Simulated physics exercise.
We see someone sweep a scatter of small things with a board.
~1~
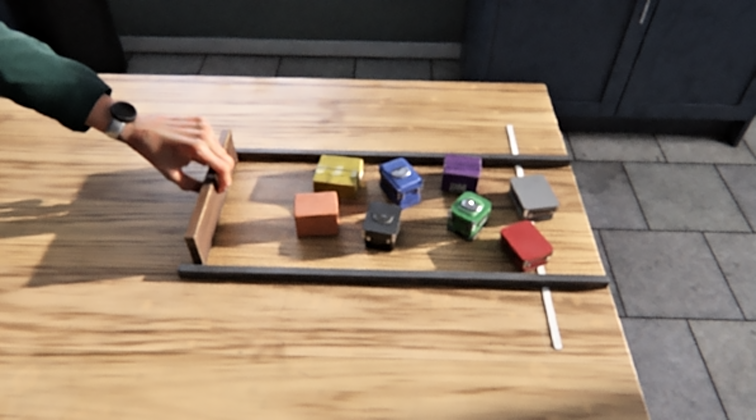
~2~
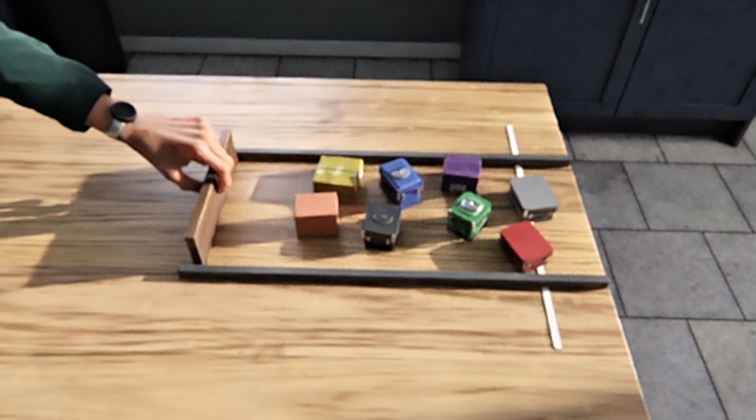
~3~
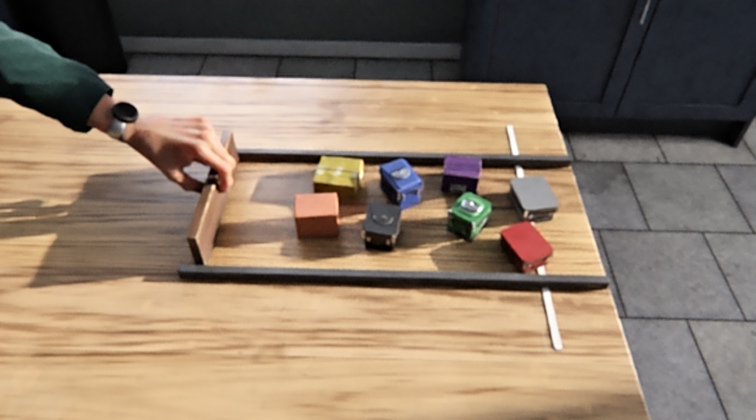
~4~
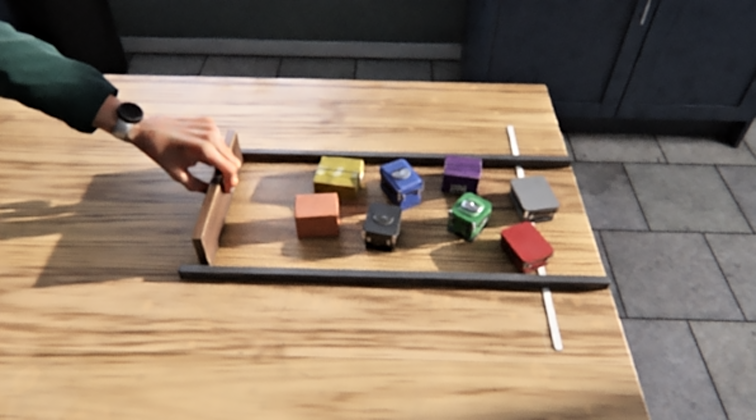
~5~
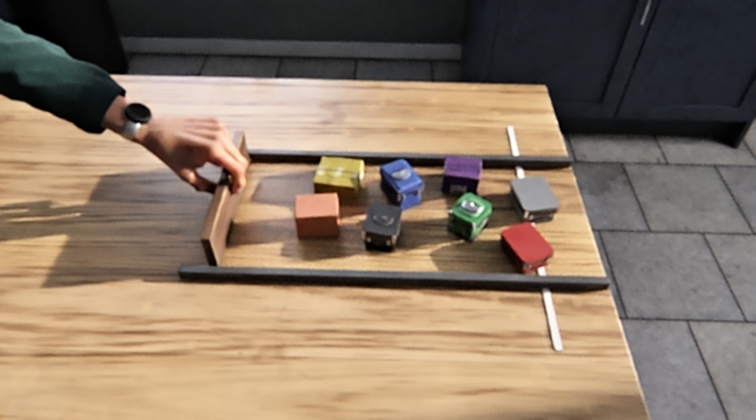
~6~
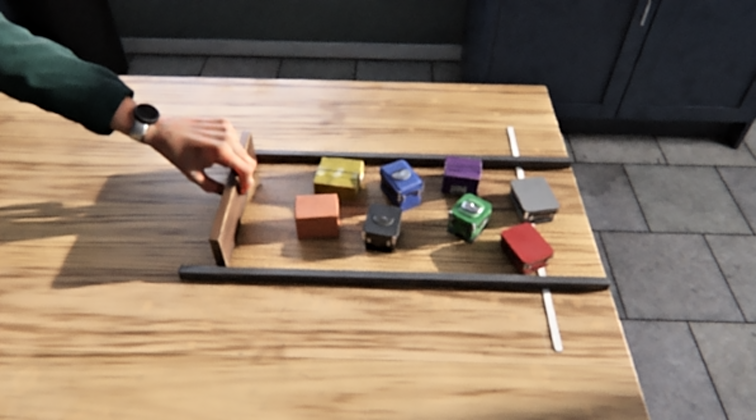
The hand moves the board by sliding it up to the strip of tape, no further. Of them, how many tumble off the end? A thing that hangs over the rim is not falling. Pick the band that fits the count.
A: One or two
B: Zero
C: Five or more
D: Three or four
Option D: Three or four.
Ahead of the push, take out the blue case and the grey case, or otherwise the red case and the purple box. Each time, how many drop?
The number is 2 for the first case and 2 for the second.
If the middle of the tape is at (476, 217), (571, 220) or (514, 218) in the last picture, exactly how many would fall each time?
The three tries give 0, 8 and 3.
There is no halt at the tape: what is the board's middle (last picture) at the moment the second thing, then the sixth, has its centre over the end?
First roughly (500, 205), later roughly (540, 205).
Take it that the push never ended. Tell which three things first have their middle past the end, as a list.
They are the grey case, then the red case, then the green case.
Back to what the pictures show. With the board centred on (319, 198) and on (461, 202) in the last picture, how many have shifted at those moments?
I count 2 first and 8 after.
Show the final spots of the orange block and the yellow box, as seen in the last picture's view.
In the last picture, roughly (557, 225) and (545, 179).
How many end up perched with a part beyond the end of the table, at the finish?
Count: 2.
A little later, none off yet; grey case at rest near (533, 201); red case at rest near (525, 249); green case at rest near (470, 218).
Next, none off yet; grey case shifted a little near (548, 199); red case shifted a little near (539, 254); green case shifted well along near (531, 217).
When it is over, the number that fall off is three or four; down, purple box, green case, red case and grey case.
